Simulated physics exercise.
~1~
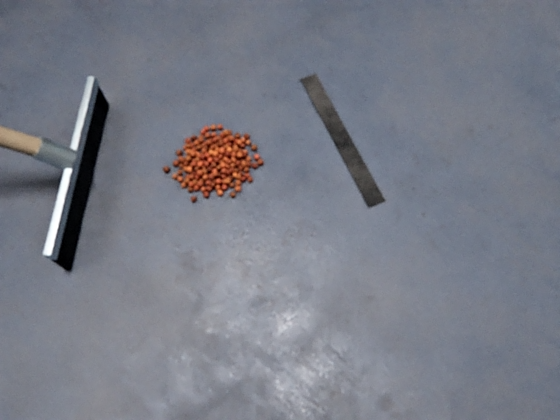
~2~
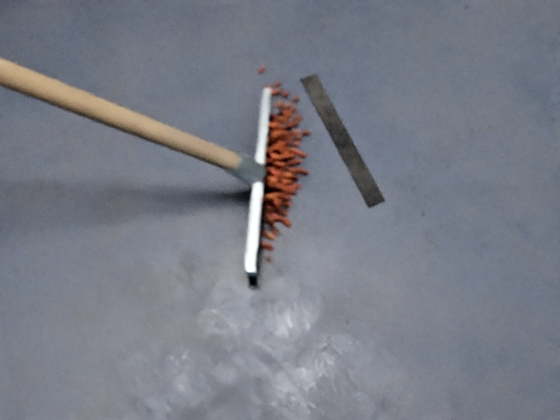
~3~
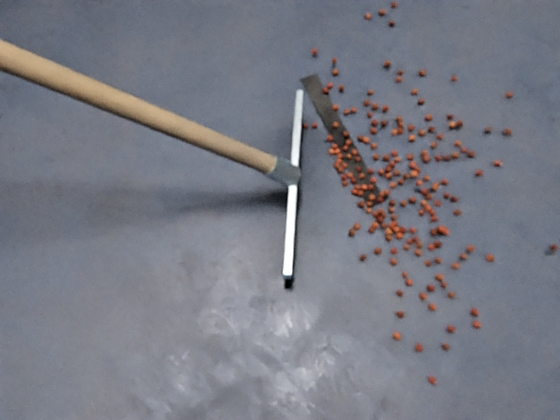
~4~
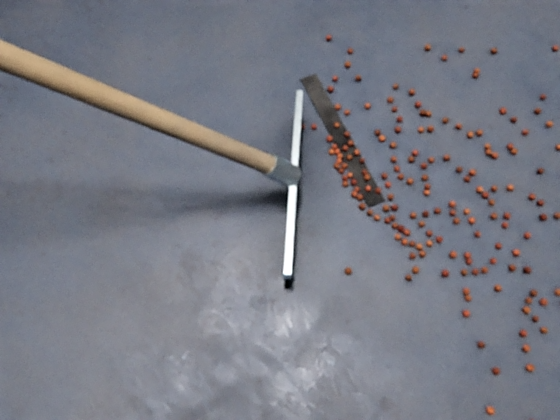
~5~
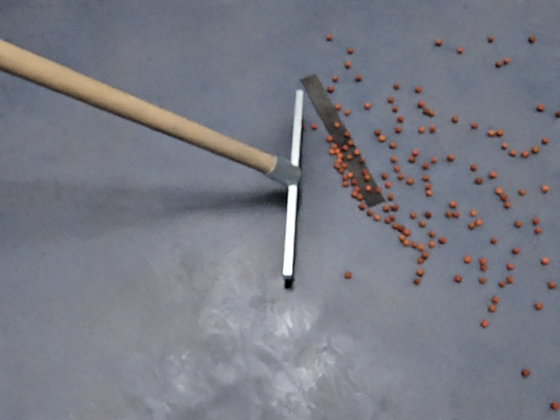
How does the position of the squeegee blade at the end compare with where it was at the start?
At the start the blade is near the left edge of the view, to the left of the pellet pile. By the end it rests well to the right of there, near the middle and close to the left side of the dark strip.
